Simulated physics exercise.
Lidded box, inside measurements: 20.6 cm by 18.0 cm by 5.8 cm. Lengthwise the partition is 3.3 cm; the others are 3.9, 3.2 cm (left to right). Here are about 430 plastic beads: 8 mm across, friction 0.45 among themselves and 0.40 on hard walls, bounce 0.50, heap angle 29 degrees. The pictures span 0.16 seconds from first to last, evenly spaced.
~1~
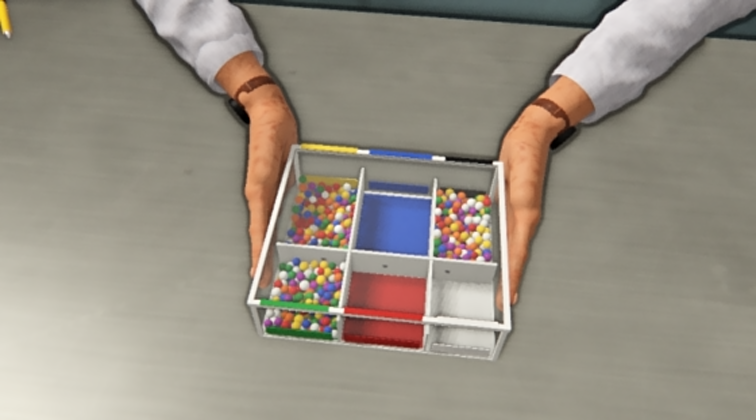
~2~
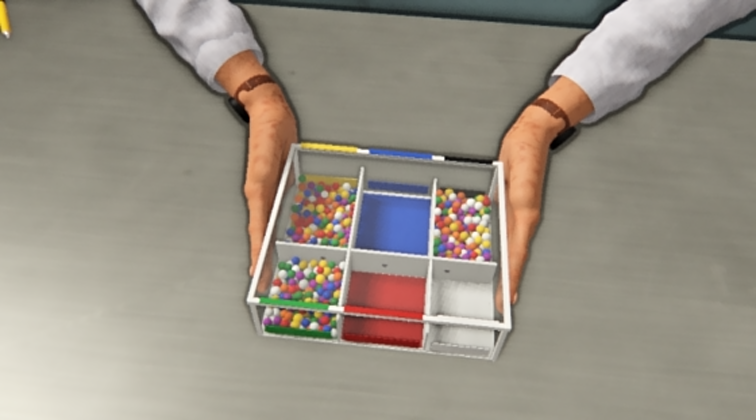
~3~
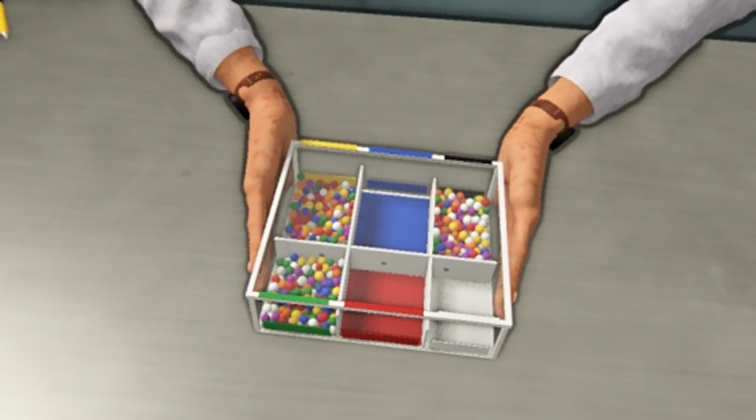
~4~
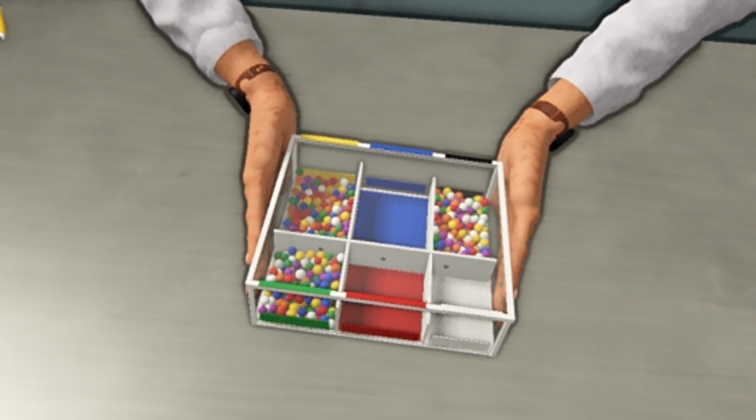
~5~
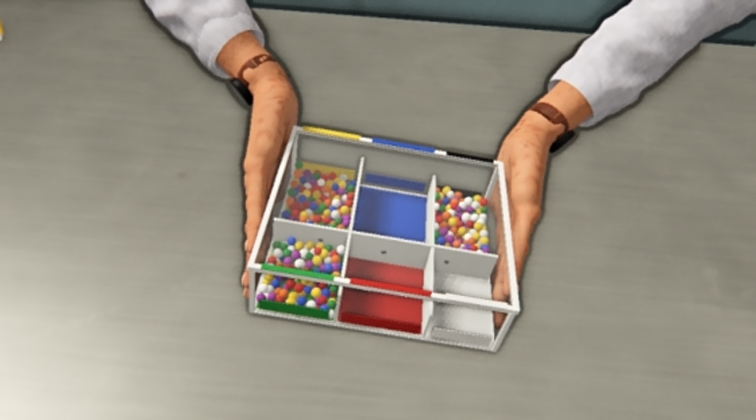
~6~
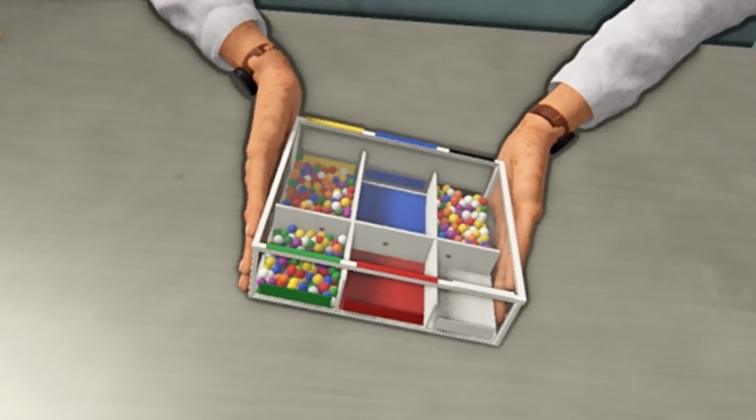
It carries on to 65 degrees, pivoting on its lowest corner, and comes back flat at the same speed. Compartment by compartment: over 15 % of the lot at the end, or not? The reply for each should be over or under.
For red it is under, for blue it is under, for green it is over, for yellow it is over, for white it is under, for black it is over.
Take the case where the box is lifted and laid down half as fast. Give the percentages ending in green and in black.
The green compartment would end with 25 per cent and the black compartment with 40 per cent.
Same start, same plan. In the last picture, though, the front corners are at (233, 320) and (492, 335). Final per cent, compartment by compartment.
So it works out as red at 10 percent, blue at 0 percent, green at 30 percent, yellow at 30 percent, white at 5 percent and black at 25 percent.
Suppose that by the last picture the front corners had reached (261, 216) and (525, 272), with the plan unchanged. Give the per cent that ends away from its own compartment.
My guess is close to 15 per cent.
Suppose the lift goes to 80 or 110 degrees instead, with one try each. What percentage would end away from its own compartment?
Close to 25 in a hundred first, and 40 in a hundred second.
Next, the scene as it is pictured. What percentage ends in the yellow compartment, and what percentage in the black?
In yellow it's 30, in black it's 40.
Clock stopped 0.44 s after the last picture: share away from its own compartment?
0 percent.
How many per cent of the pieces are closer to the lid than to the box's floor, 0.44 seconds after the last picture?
Something like 10 percent of the pieces.
Then, 0.44 s after the last picture, tilt 64 degrees; green 25 %, yellow 35 %, black 40 %.
Then, 0.74 s after the last picture, tilt 26 degrees; blue 10 %, green 20 %, yellow 30 %, black 40 %.
Then, 1.13 s after the last picture, tilt 0 degrees; blue 10 %, green 20 %, yellow 30 %, black 40 %.
In the end, red 0 %, blue 10 %, green 20 %, yellow 30 %, white 0 %, black 40 %.
